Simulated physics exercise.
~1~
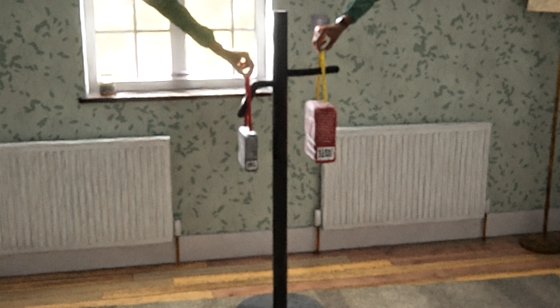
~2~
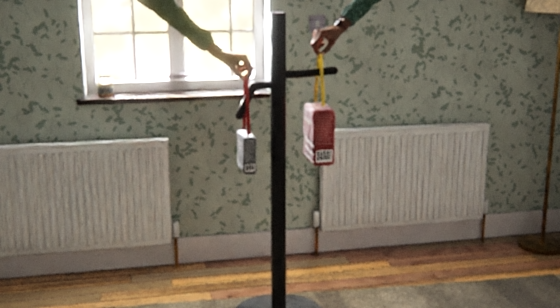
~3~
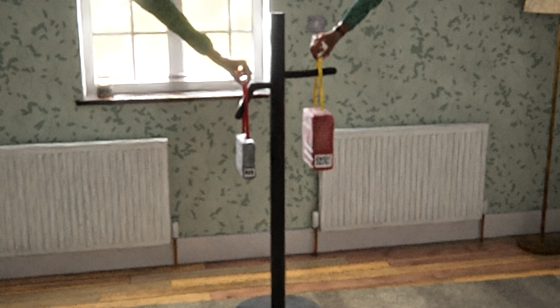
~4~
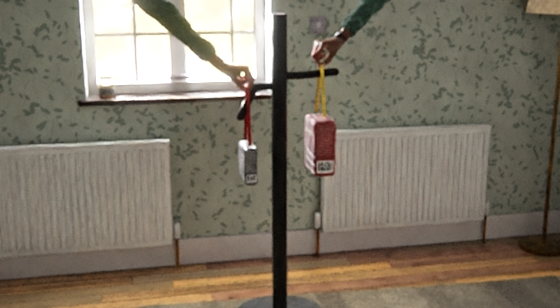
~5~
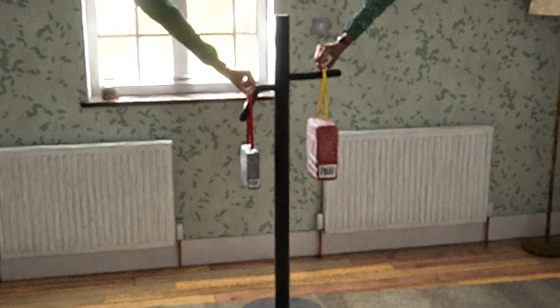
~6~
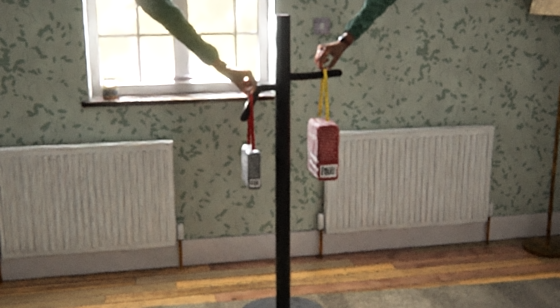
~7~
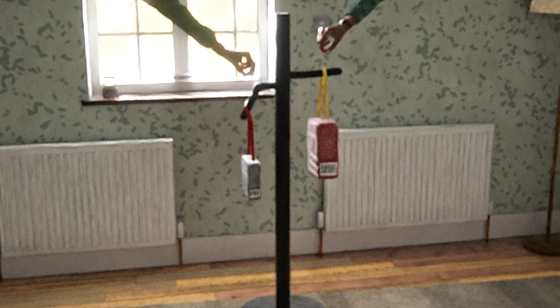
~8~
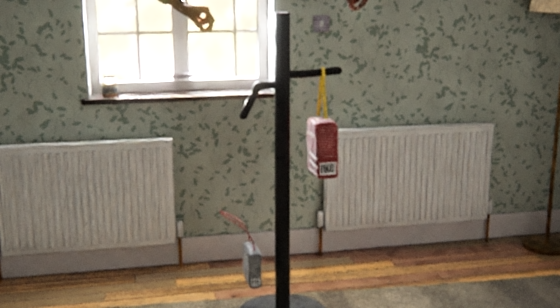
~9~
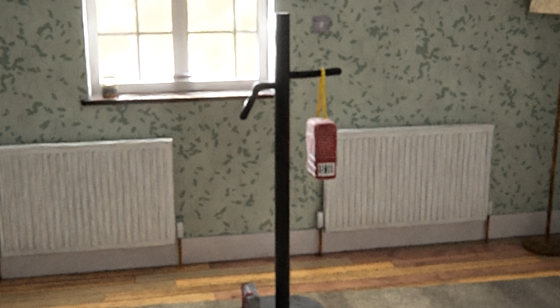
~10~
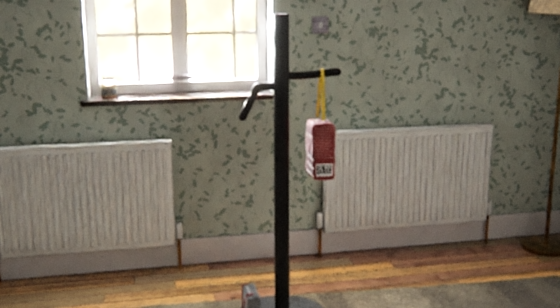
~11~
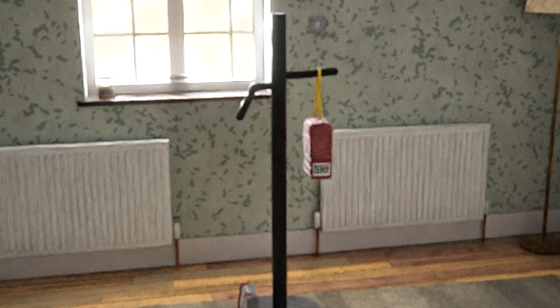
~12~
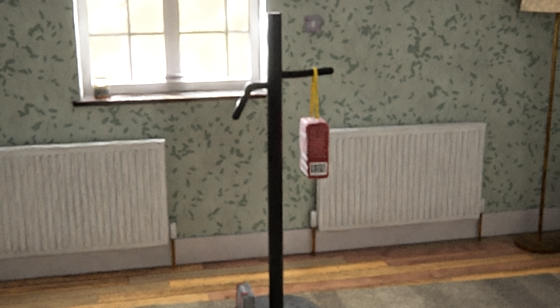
Grey pouch dropping from a black stand to the floor after two hands let go, the red sack staying hung at right.
